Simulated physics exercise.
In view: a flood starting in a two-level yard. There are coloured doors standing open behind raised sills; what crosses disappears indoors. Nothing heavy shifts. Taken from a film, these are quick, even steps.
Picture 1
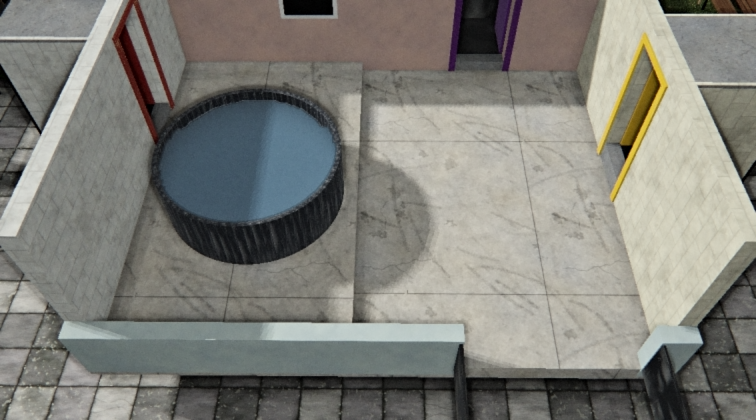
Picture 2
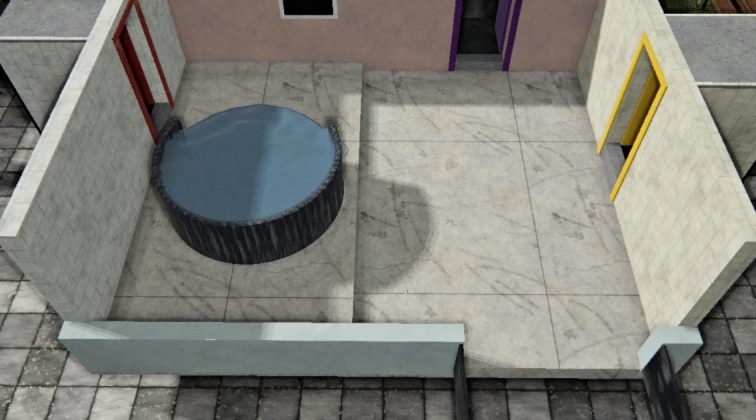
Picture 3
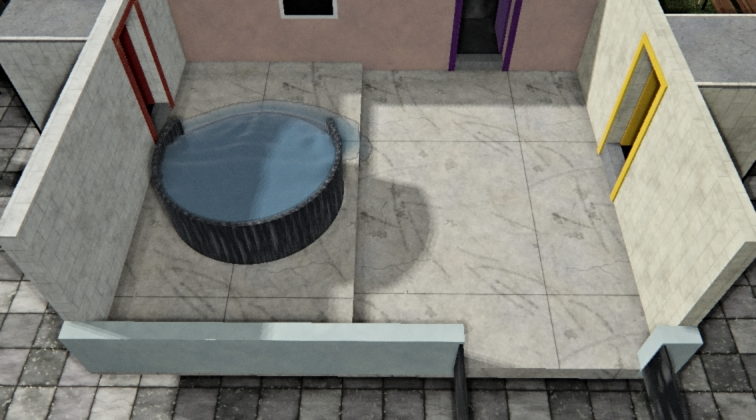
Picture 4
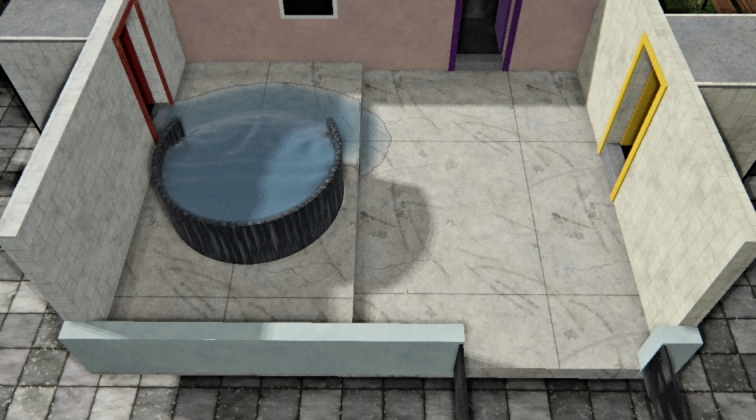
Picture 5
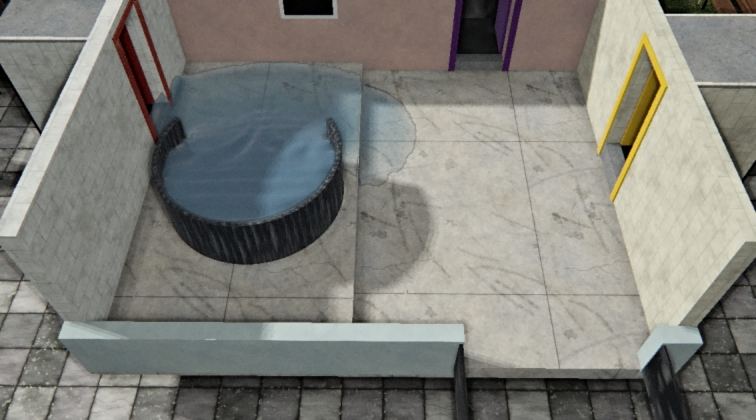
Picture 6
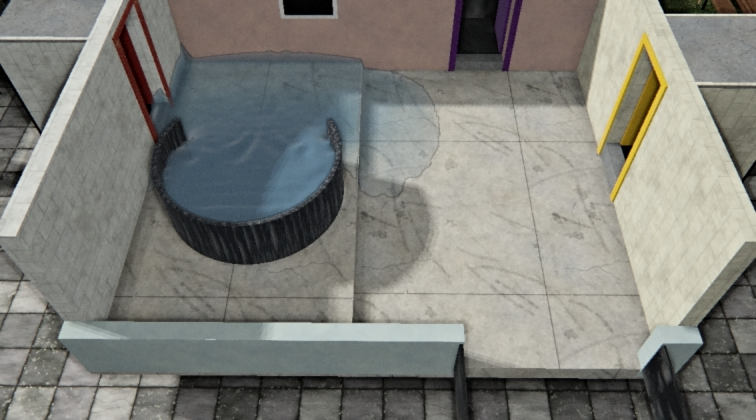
A round, dark-walled pool of blue water stands on the left of a walled, pale stone-tiled yard, seen from high above by a still camera. A red doorway is at left, a purple one in the pink back wall, a yellow one at right. The pool's far side opens, and water pours through, spreading in a thin sheet toward the back wall and rightward across the tiles.
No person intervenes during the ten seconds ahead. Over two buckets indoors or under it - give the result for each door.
In the end the red door surpasses two buckets; the purple door does not surpass two buckets; the yellow door does not surpass two buckets.
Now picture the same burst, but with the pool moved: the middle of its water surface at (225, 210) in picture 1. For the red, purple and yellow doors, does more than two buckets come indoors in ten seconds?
Red door exceeds the threshold, purple door falls short, yellow door falls short.
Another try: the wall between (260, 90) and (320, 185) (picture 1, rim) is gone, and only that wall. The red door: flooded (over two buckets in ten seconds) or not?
In short: The red door stays under.
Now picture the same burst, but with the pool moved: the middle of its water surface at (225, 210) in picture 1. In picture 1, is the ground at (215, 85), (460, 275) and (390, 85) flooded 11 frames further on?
Point by point: Swamped; still bare; swamped.
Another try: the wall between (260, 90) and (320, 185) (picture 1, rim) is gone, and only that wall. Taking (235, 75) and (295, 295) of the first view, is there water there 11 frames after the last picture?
Soaked; untouched.
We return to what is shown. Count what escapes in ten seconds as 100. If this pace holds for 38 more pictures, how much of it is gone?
Near 40 in a hundred, I reckon.
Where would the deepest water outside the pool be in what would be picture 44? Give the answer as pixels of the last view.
It should be deepest at about (655, 352).
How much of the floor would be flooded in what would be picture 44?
That should be about 90 %.
A moment on, water covers 35 % of the floor; the red door over two buckets in, the purple door wet at the sill, nothing in, the yellow door not reached.
Next, water covers 35 % of the floor; the red door over two buckets in, the purple door wet at the sill, nothing in, the yellow door not reached.
Then, water covers 60 % of the floor; the red door far over two buckets in, the purple door wet at the sill, nothing in, the yellow door wet at the sill, nothing in.
Later, water covers 90 % of the floor; the red door far over two buckets in, the purple door wet at the sill, nothing in, the yellow door wet at the sill, nothing in.
In the end, water covers 95 % of the floor; the red door far over two buckets in, the purple door wet at the sill, nothing in, the yellow door wet at the sill, nothing in.
